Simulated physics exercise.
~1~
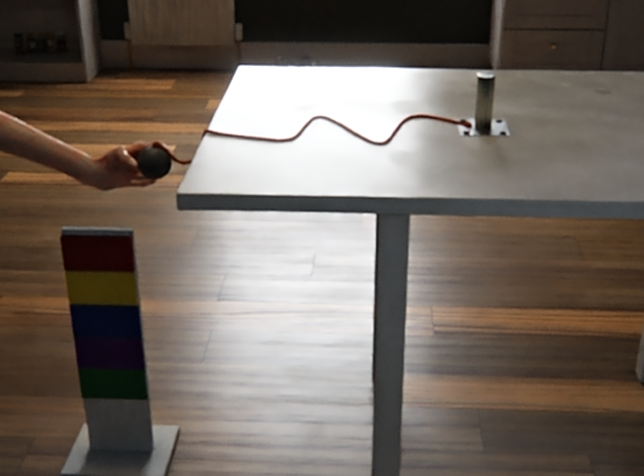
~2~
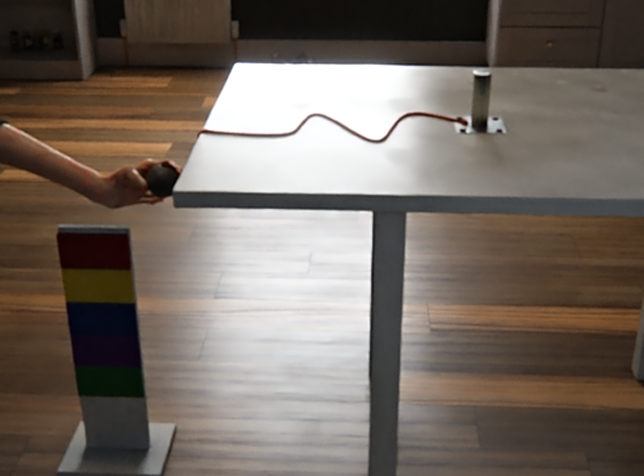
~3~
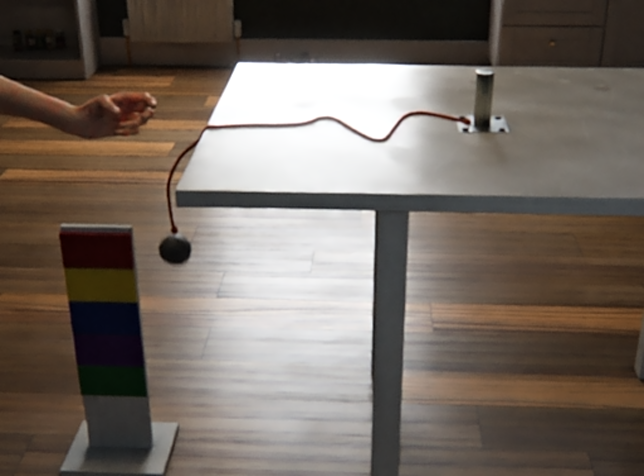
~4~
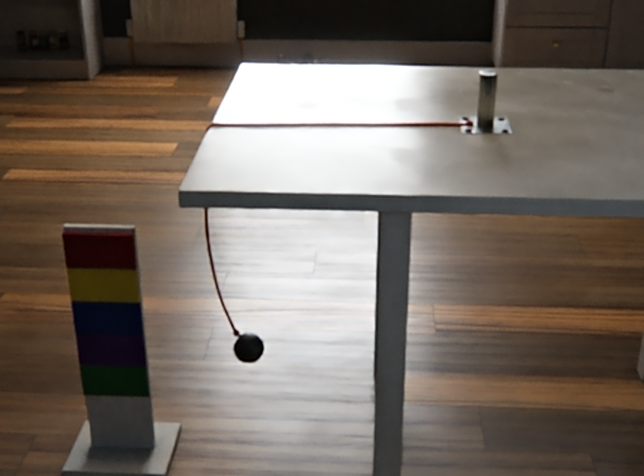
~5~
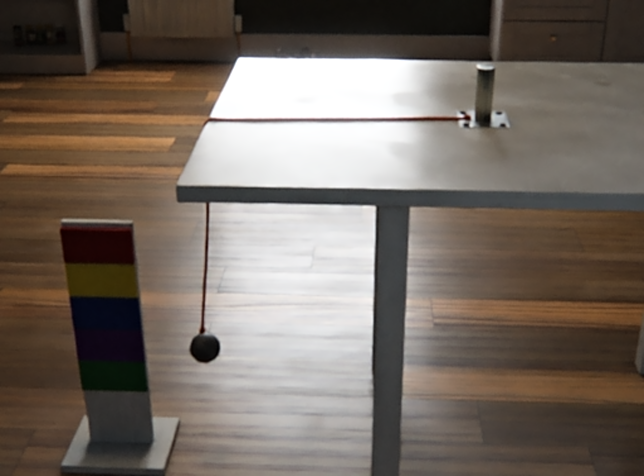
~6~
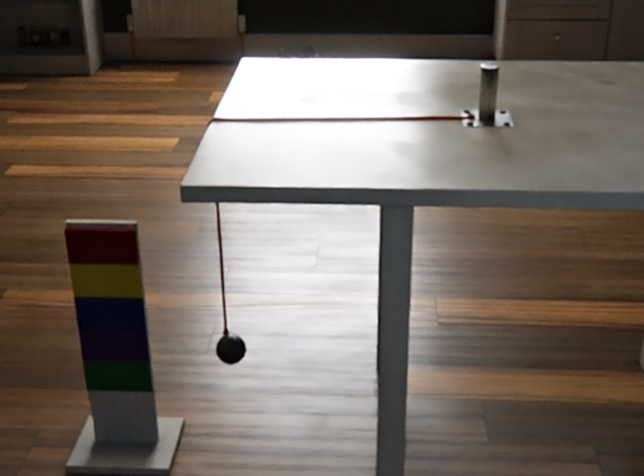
A hand reaches in from the left, holding a dark grey ball on a slack reddish cord tied to a short metal post on a pale table, seen from slightly above in a dim, wood-floored room. Below the hand stands a board striped red, yellow, blue, purple and green from the top down. The hand moves the ball right to the table's edge, then lets go and draws back. The ball drops, pulling the cord straight across the tabletop, and swings right beneath the table. It swings back left, then slightly right, ending hanging level with the purple band.
